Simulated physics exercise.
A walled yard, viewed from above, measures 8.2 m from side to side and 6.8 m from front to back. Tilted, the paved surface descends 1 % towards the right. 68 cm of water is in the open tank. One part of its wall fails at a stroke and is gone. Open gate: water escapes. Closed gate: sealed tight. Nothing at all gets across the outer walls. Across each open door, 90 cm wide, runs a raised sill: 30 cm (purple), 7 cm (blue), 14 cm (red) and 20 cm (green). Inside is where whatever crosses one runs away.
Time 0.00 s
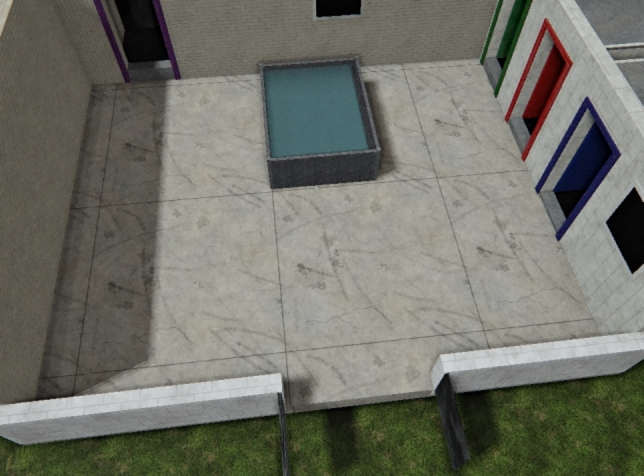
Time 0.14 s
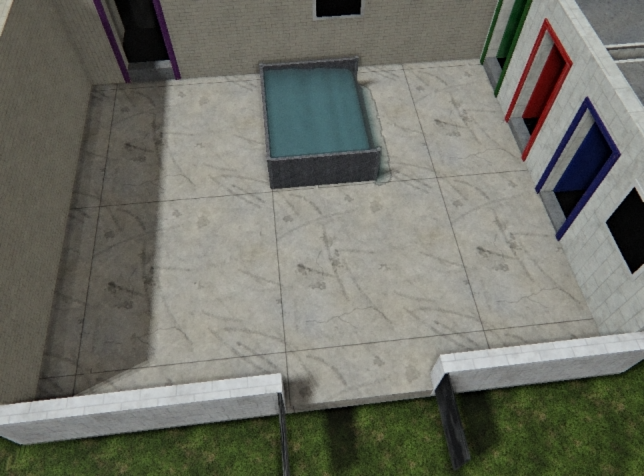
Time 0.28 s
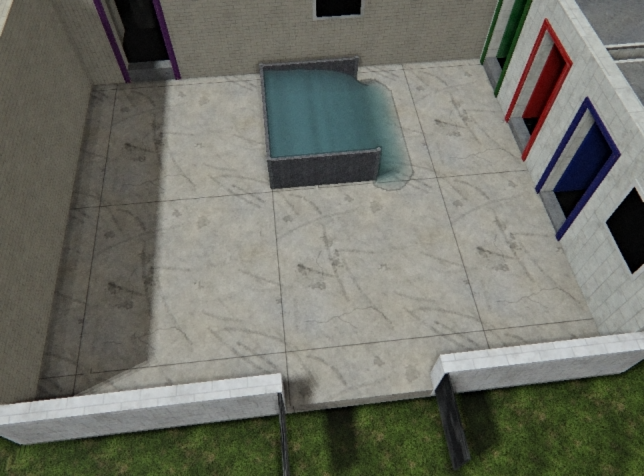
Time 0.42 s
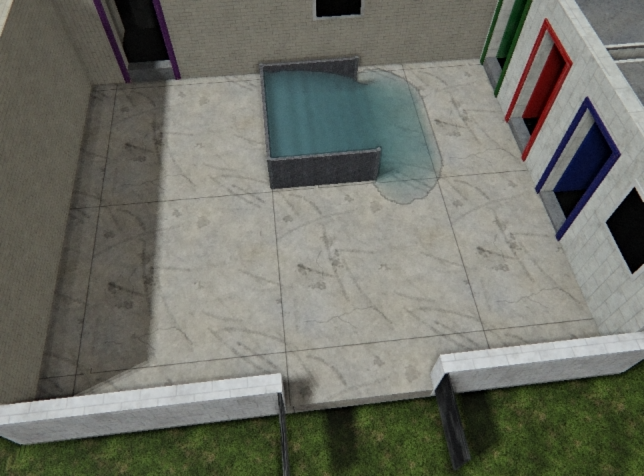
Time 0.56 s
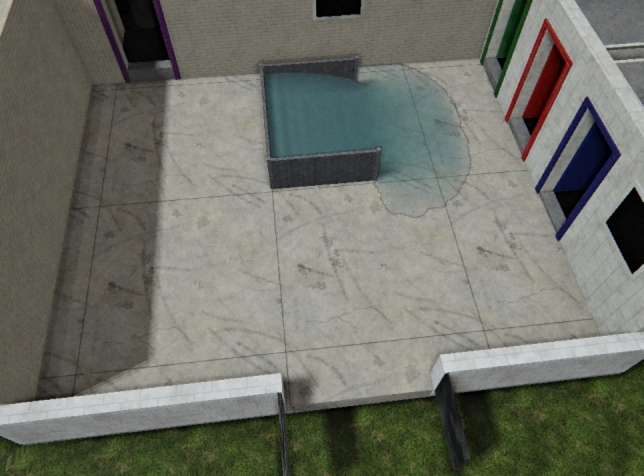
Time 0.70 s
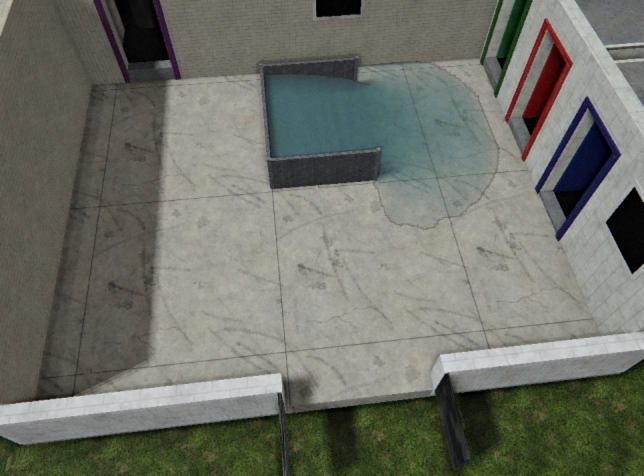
Water pouring from the open right side of a raised tank and spreading across the pale paving of a walled yard.
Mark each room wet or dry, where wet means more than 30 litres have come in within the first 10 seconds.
Purple door - dry, blue door - wet, red door - wet, green door - wet.
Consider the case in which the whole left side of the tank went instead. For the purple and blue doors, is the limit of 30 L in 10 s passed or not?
Versus the limit - purple: Within, blue: Within.
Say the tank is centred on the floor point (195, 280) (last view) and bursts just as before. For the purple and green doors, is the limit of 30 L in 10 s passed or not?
So the purple door keeps within it and the green door keeps within it.
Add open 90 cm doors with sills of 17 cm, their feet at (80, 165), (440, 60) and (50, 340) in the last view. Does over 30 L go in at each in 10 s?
Per doorway, in order: Insufficient / sufficient / insufficient.
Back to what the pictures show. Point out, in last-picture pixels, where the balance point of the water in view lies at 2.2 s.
I'd say somewhere around (412, 129).
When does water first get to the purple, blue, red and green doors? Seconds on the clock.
Arrival times: Purple 6.0 seconds, blue 1.2 seconds, red 0.8 seconds, green 0.9 seconds.
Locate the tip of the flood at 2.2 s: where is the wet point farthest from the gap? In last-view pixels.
That's around (580, 309) in the last picture.
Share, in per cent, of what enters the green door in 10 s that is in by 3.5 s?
Share by then: ~ 95 %.
After 1.4 s water covers 25 % of the floor and is deepest (41 cm) near (500, 120); purple door not reached, blue door 10 cm at the sill, 0 L in, red door 35 cm at the sill, 67 L in, green door 33 cm at the sill, 7 L in.
After 2.2 s water covers 25 % of the floor and is deepest (42 cm) near (479, 72); purple door not reached, blue door 19 cm at the sill, 25 L in, red door 36 cm at the sill, 203 L in, green door 42 cm at the sill, 74 L in.
After 3.5 s water covers 30 % of the floor and is deepest (25 cm) near (599, 353); purple door not reached, blue door 12 cm at the sill, 68 L in, red door 23 cm at the sill, 315 L in, green door 23 cm at the sill, 151 L in.
After 6.0 s water covers 55 % of the floor and is deepest (18 cm) near (588, 355); purple door 3 cm at the sill, 0 L in, blue door 9 cm at the sill, 87 L in, red door 11 cm at the sill, 340 L in, green door 11 cm at the sill, 156 L in.
After 10.0 s water covers 85 % of the floor and is deepest (10 cm) near (599, 353); purple door 2 cm at the sill, 0 L in, blue door 10 cm at the sill, 93 L in, red door 6 cm at the sill, 340 L in, green door 6 cm at the sill, 156 L in.
